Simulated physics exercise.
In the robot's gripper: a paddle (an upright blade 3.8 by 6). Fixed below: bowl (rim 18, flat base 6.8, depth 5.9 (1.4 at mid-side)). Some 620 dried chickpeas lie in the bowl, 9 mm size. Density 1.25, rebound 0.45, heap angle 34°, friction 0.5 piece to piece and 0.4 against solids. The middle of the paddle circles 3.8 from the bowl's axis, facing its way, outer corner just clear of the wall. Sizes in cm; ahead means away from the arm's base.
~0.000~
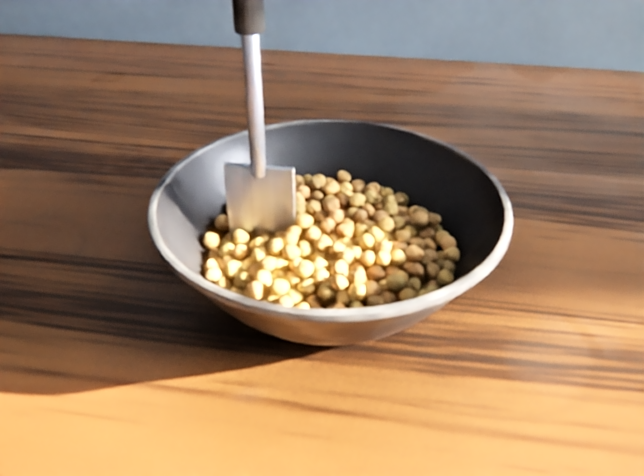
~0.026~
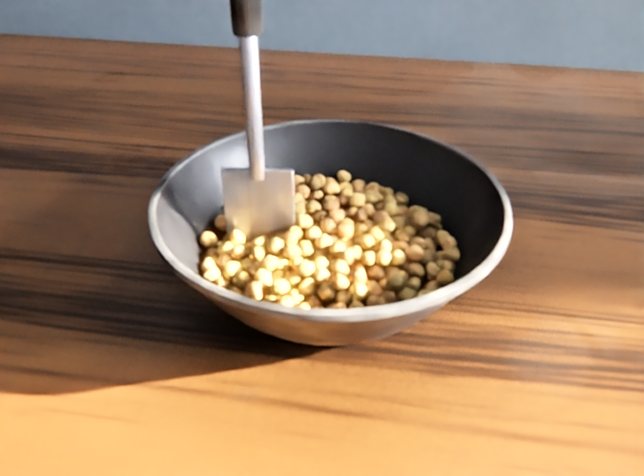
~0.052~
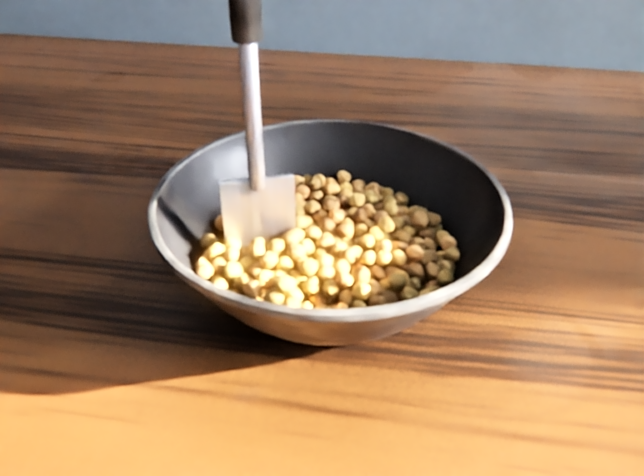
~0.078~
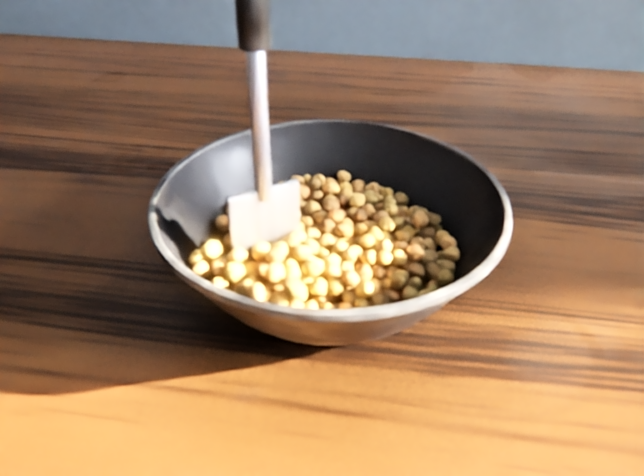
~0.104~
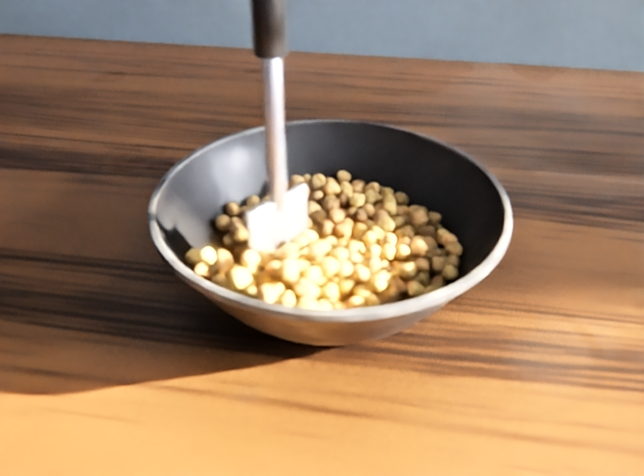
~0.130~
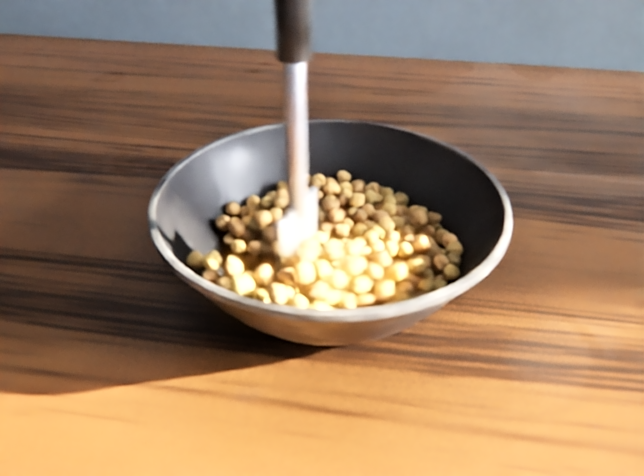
A flat metal paddle with a dark handle, upright in a grey bowl of dried chickpeas on a wooden table, moves slightly left, then sweeps toward the viewer and right, turning edge-on as it pushes through the chickpeas.
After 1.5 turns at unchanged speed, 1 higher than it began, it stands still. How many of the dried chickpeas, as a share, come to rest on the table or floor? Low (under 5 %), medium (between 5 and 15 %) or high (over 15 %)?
A medium share, between 5 and 15 %, ends on the table or floor.
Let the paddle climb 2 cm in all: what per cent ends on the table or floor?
Some 10 per cent.
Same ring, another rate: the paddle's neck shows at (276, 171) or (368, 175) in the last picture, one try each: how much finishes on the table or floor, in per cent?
Some 5 and 40 per cent.
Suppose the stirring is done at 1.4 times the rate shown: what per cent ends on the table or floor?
Some 25 per cent.
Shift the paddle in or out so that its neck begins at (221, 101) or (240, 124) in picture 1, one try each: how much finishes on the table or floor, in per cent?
About 5 and 20 per cent.
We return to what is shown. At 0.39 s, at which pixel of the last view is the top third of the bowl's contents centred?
Around (342, 166).
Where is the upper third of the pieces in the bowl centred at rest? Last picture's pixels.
Around (377, 224).
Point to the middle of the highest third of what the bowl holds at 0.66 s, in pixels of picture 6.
At about (302, 273).
After 0.39 s, 256° round, highest piece 8 above the table; 590 in the bowl, 15 on the table or floor, 16 in flight or on the tool.
After 0.66 s, 76° round, highest piece 7 above the table; 570 in the bowl, 50 on the table or floor, 1 in flight or on the tool.
After 0.99 s, 180° round, highest piece 6 above the table; 564 in the bowl, 57 on the table or floor.
After 1.69 s, 180° round, highest piece 6 above the table; 564 in the bowl, 57 on the table or floor.
In the end, 564 in the bowl, 57 on the table or floor. That is 9 % on the table or floor.
